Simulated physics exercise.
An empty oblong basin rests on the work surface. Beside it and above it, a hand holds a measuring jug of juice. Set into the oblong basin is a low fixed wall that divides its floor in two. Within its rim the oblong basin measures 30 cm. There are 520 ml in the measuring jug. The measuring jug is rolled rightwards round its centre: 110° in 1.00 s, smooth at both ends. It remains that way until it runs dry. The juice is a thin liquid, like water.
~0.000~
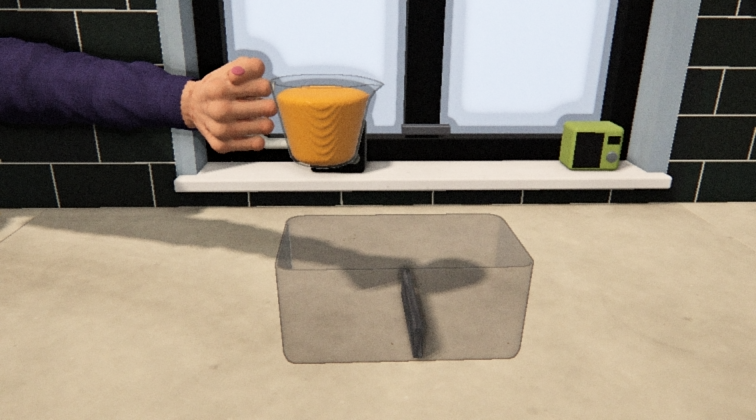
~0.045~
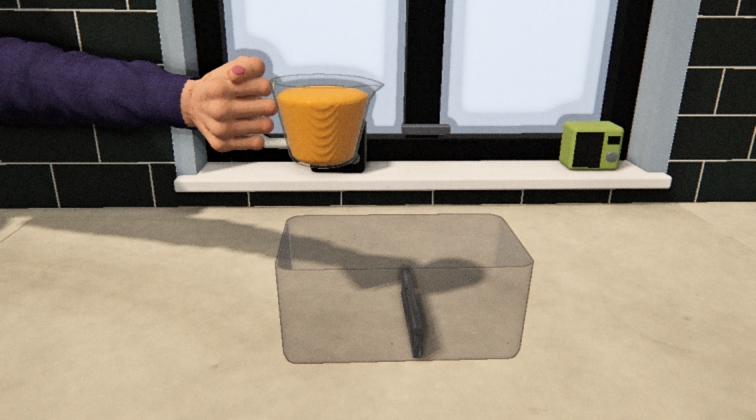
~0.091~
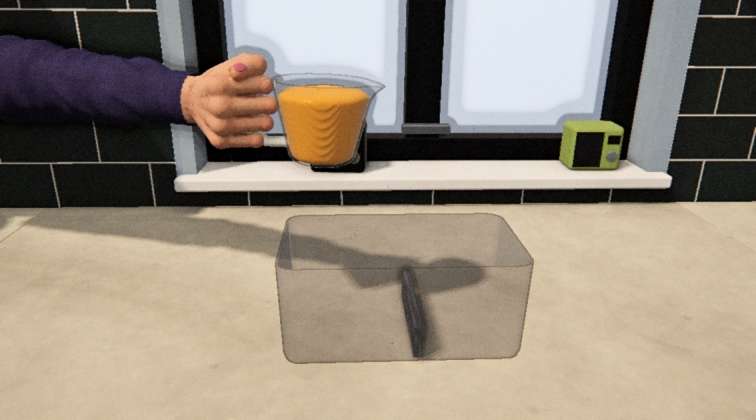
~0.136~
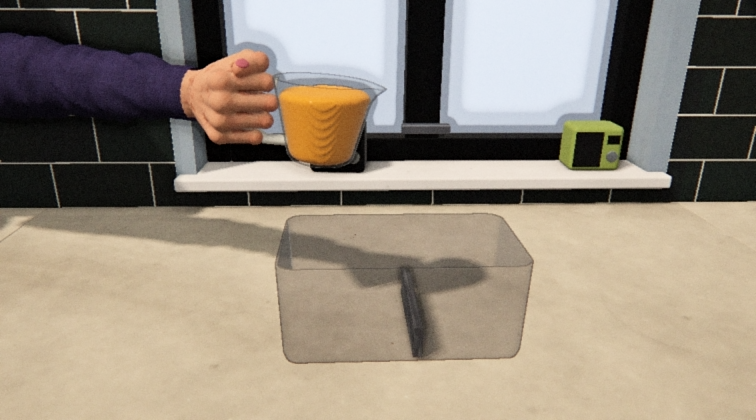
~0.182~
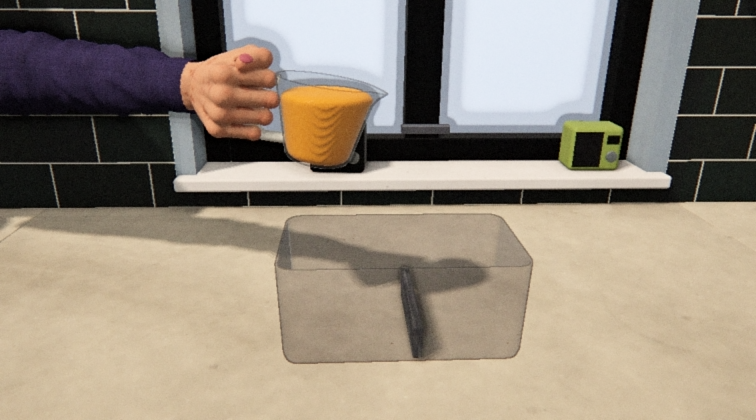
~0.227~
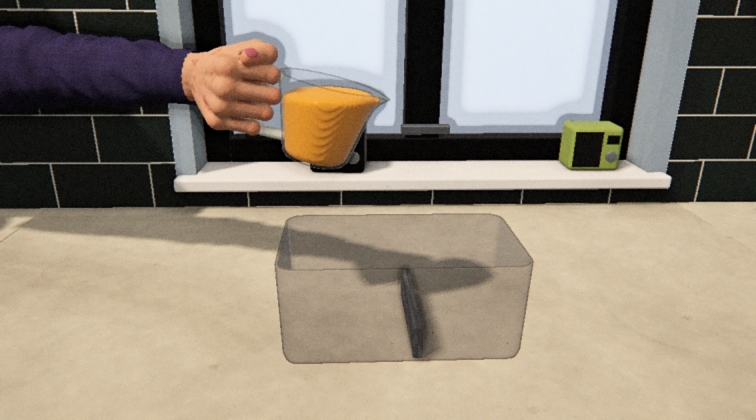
The clip opens on a purple-sleeved hand holding a clear measuring jug of orange juice above an empty, see-through oblong basin on a pale work surface. Barely moving at first, the hand then tilts the jug slightly to the right, while the juice stays inside and the basin stays still.
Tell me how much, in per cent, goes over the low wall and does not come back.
I would say about 74 per cent.
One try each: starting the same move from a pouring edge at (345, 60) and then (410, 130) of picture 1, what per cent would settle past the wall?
I'd expect close to 25 per cent and then close to 85 per cent.
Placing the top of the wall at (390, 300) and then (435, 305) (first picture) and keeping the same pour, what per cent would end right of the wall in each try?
First 90, then 40 per cent.
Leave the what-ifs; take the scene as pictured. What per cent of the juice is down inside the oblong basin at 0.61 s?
Fraction in basin: Approx. 14%.
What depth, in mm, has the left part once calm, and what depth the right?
Depths at rest: Left around 4 mm, right around 18 mm.
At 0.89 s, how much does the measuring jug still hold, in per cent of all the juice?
Roughly 5 percent remains.
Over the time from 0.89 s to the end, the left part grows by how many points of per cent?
Some 12 per cent.
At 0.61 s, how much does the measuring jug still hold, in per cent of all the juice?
Still held: Roughly 56 % of the total.
By 0.61 s the tilt is 73° and 56 per cent is still to pour, 0 is left of the wall and 14 right of it.
By 0.89 s the tilt is 107° and 5 per cent is still to pour, 14 is left of the wall and 72 right of it.
By 1.18 s the tilt is 110° and 0 per cent is still to pour, 26 is left of the wall and 73 right of it.
By 1.50 s the tilt is 110° and 0 per cent is still to pour, 25 is left of the wall and 74 right of it.
At rest 25 per cent lies left of the wall, 74 right of it and 1 outside.
